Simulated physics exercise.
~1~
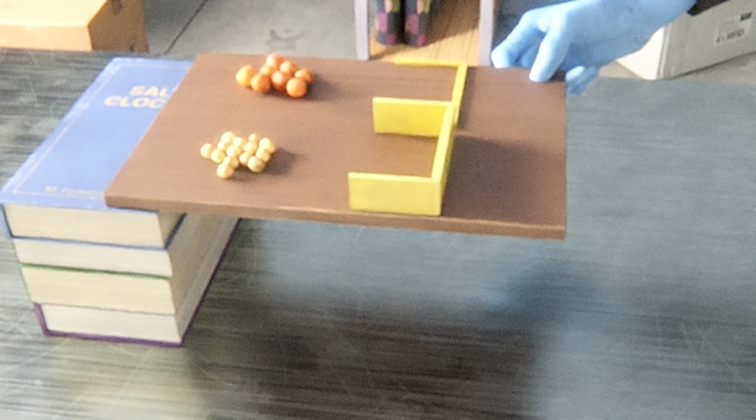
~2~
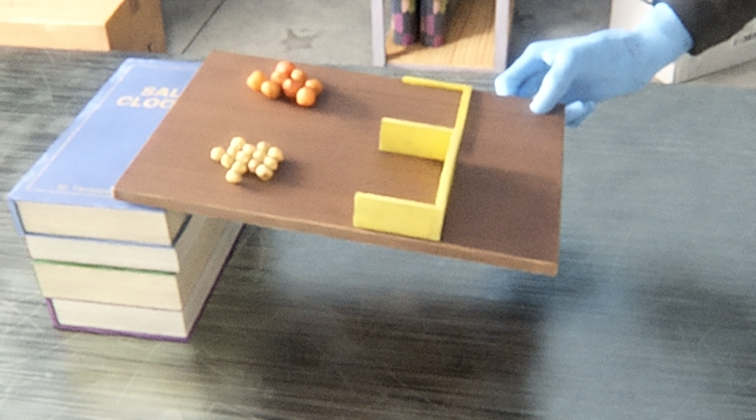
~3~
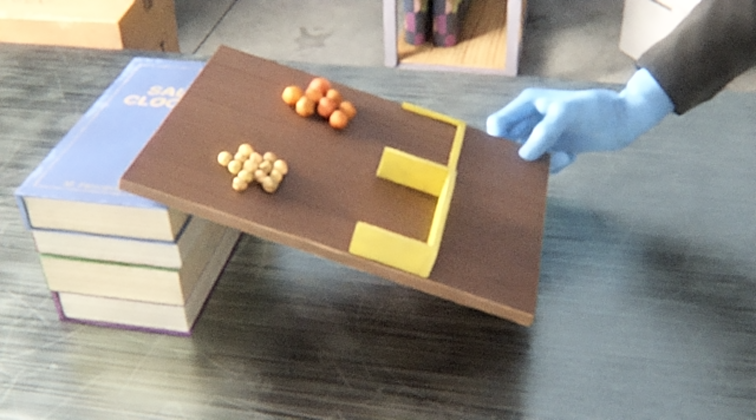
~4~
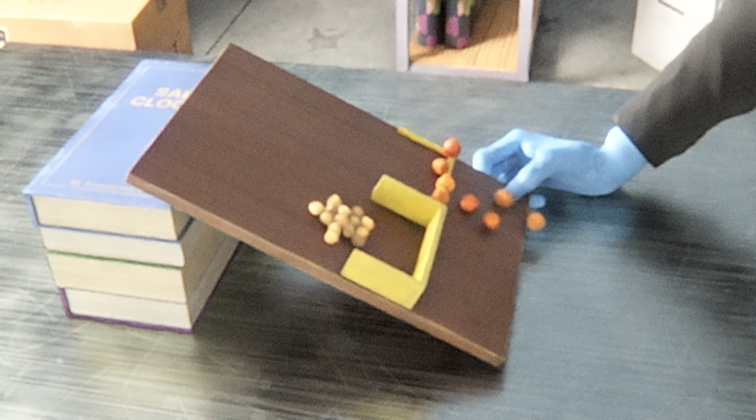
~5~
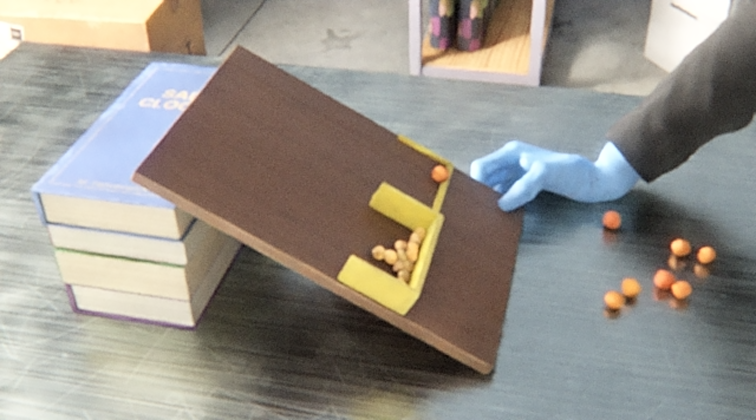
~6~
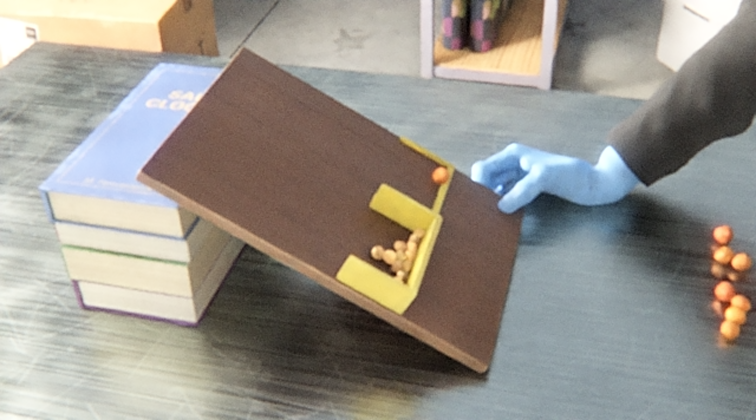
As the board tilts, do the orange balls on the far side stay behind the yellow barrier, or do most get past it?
Most of the orange balls get past the barrier and roll away across the table, with one left on the board. The nearer, pale balls pile up behind their part of the barrier.
